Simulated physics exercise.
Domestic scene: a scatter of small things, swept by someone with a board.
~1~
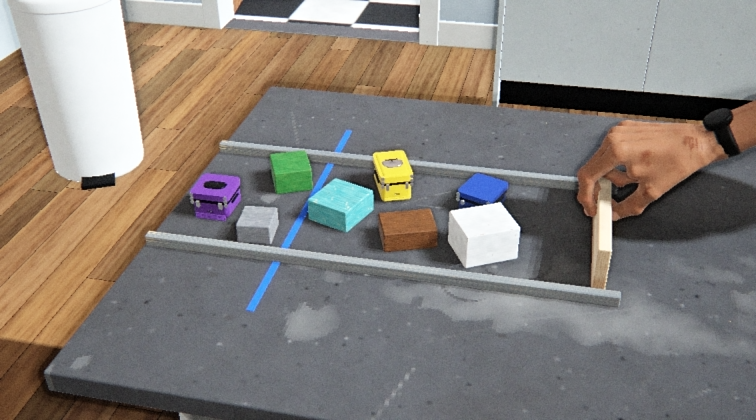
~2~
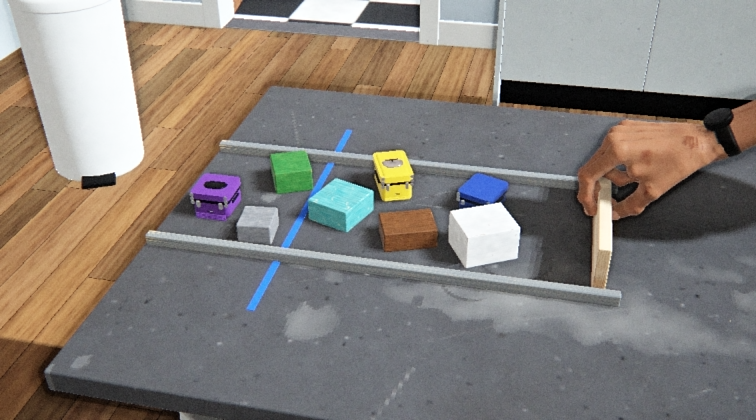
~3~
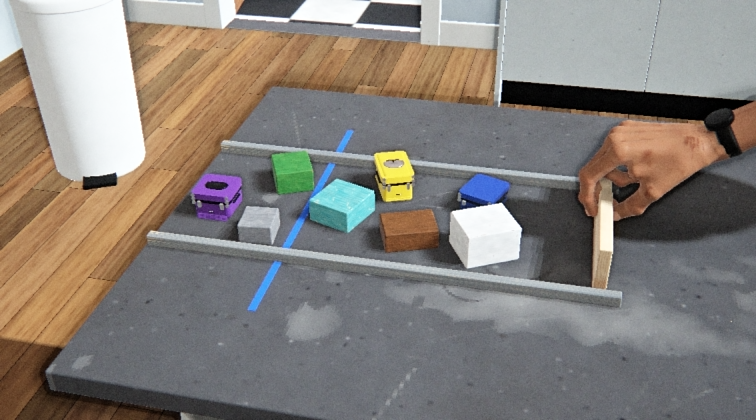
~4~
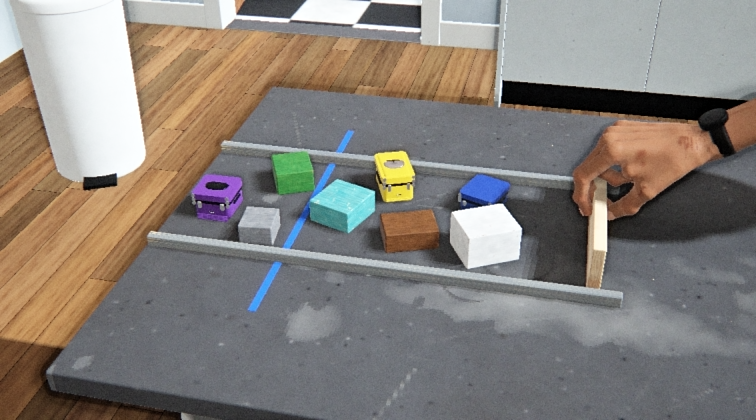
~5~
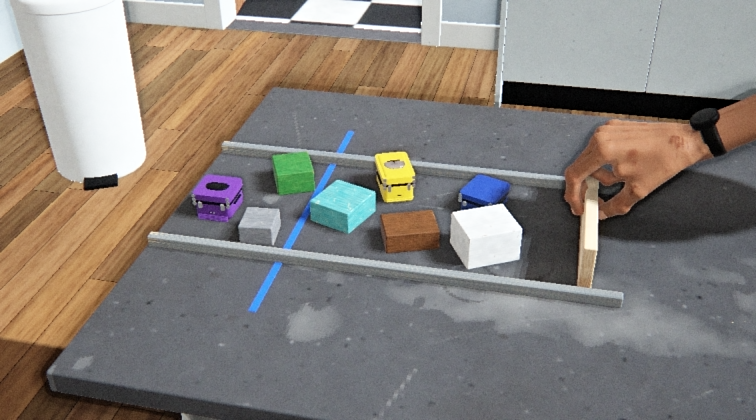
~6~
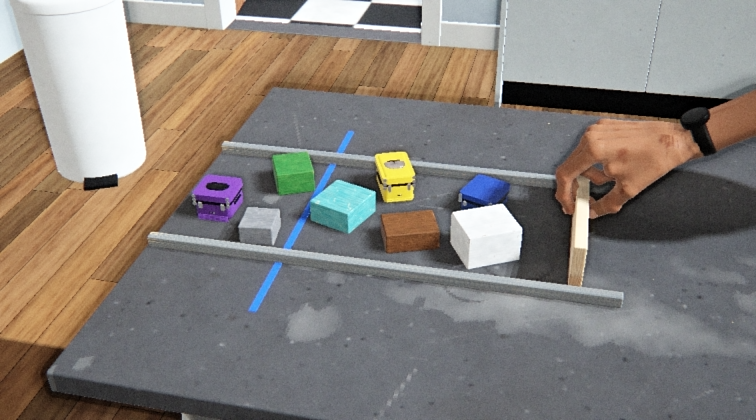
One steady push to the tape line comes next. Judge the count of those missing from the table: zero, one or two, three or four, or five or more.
My judgement: Zero.
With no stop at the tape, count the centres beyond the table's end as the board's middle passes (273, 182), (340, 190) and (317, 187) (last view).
Going through the three places, I get 2, 0 and 0.
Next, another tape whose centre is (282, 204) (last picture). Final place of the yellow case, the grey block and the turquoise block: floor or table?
The yellow case stays put; the grey block topples down; the turquoise block stays put.
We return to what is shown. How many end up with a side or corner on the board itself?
The figure is 2.
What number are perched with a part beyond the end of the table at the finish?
2 in all.
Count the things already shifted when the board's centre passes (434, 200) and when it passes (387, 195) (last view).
That gives 5 for the first and 7 for the second.
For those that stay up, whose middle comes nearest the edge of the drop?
It's the purple case.
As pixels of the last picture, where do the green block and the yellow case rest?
Listed in order, first is (250, 157) and the other is (279, 160).
A little later, none off yet; purple case at rest near (219, 198); grey block at rest near (260, 226); green block at rest near (293, 173).
Next, none off yet; purple case at rest near (219, 198); grey block moving near (251, 226); green block at rest near (291, 167).
When it is over, the number that fall off is zero.
